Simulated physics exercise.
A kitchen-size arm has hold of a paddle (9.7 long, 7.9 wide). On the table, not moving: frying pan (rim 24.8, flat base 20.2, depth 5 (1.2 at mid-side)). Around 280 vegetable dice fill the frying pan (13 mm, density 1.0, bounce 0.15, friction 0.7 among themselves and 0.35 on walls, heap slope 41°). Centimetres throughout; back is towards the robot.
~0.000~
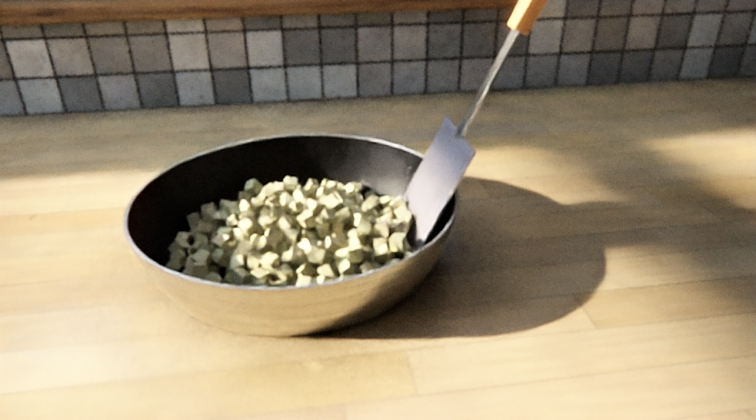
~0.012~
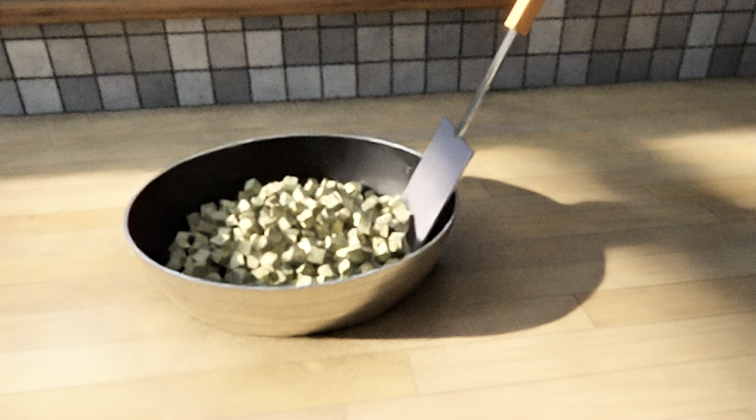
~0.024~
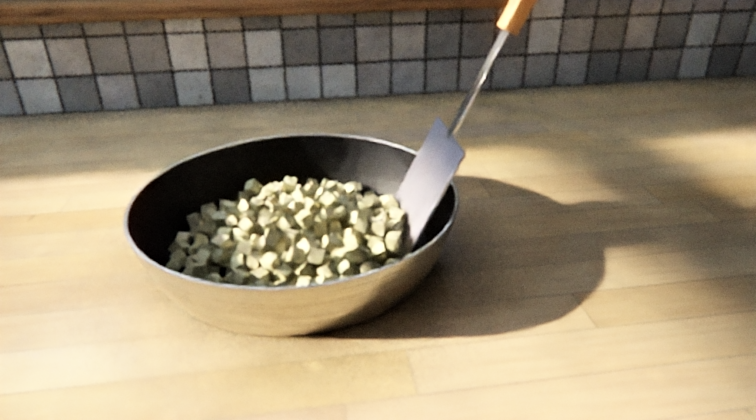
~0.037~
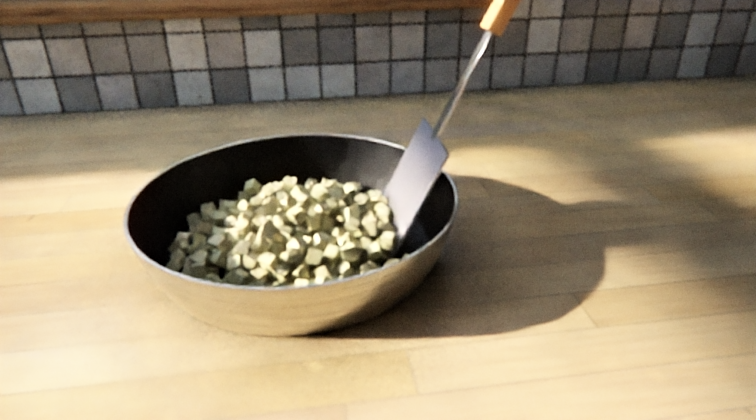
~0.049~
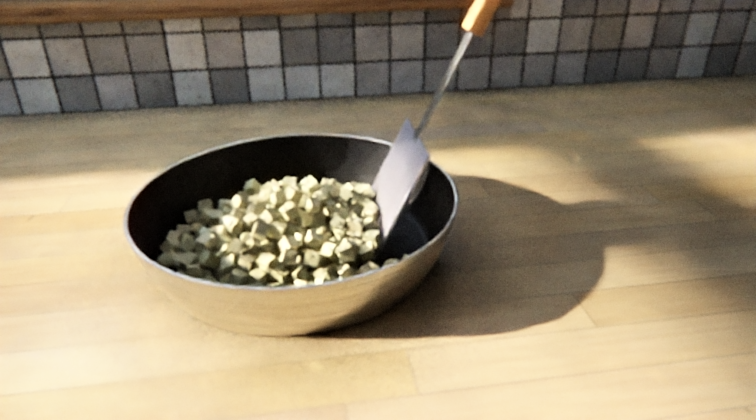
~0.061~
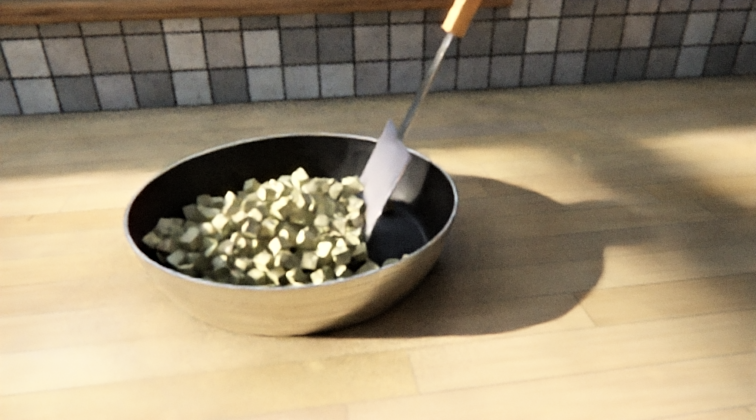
At the start, a metal paddle with an orange handle rests at the right edge of a heap of pale vegetable dice in a dark frying pan on a wooden counter. The paddle then moves slowly left, pushing the dice leftward and baring some pan floor behind it, while the pan stays still.
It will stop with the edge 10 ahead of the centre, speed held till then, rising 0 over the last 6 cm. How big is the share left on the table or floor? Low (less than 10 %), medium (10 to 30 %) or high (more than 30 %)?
Share on the table or floor: High (more than 30 %).
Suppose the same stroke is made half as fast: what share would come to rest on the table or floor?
In that case some 25 per cent.
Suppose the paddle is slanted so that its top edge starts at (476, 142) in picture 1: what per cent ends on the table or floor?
Some 45 per cent.
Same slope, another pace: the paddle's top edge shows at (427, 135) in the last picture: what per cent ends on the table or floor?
About 30 per cent.
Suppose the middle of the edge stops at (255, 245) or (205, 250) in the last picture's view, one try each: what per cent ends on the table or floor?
About 0 and 20 per cent.
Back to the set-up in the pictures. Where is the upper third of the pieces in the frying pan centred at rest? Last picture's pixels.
Around (215, 219).
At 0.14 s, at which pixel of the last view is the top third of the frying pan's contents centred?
At about (217, 211).
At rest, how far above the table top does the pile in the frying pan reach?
Roughly 5.5 cm.
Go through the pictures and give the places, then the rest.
In the first frame, paddle top edge at (460, 133), sloping 64°; upper third of the load around (299, 220), from x 175 to 410, top at y 185; 283 in the frying pan.
In the second frame, paddle top edge at (459, 133), sloping 64°; upper third of the load around (299, 220), from x 175 to 410, top at y 185.
In the third frame, paddle top edge at (451, 134), sloping 64°; upper third of the load around (306, 219), from x 175 to 410, top at y 185.
In the fourth frame, paddle top edge at (436, 135), sloping 64°; upper third of the load around (299, 218), from x 175 to 405, top at y 185.
In the fifth frame, paddle top edge at (418, 136), sloping 64°; upper third of the load around (294, 217), from x 165 to 405, top at y 185.
In the sixth frame, paddle top edge at (400, 137), sloping 64°; upper third of the load around (286, 216), from x 150 to 405, top at y 180; 283 in the frying pan.
By 0.10 s, sloping 64°, highest piece 8 above the table; 283 in the frying pan.
By 0.14 s, sloping 64°, highest piece 11 above the table; 282 in the frying pan, 1 on the blade or in flight.
By 0.36 s, sloping 64°, highest piece 17 above the table; 166 in the frying pan, 36 on the table or floor, 81 on the blade or in flight.
By 1.41 s, sloping 64°, highest piece 6 above the table; 165 in the frying pan, 118 on the table or floor.
Final count, 165 in the frying pan, 118 on the table or floor. That is 42 % on the table or floor.
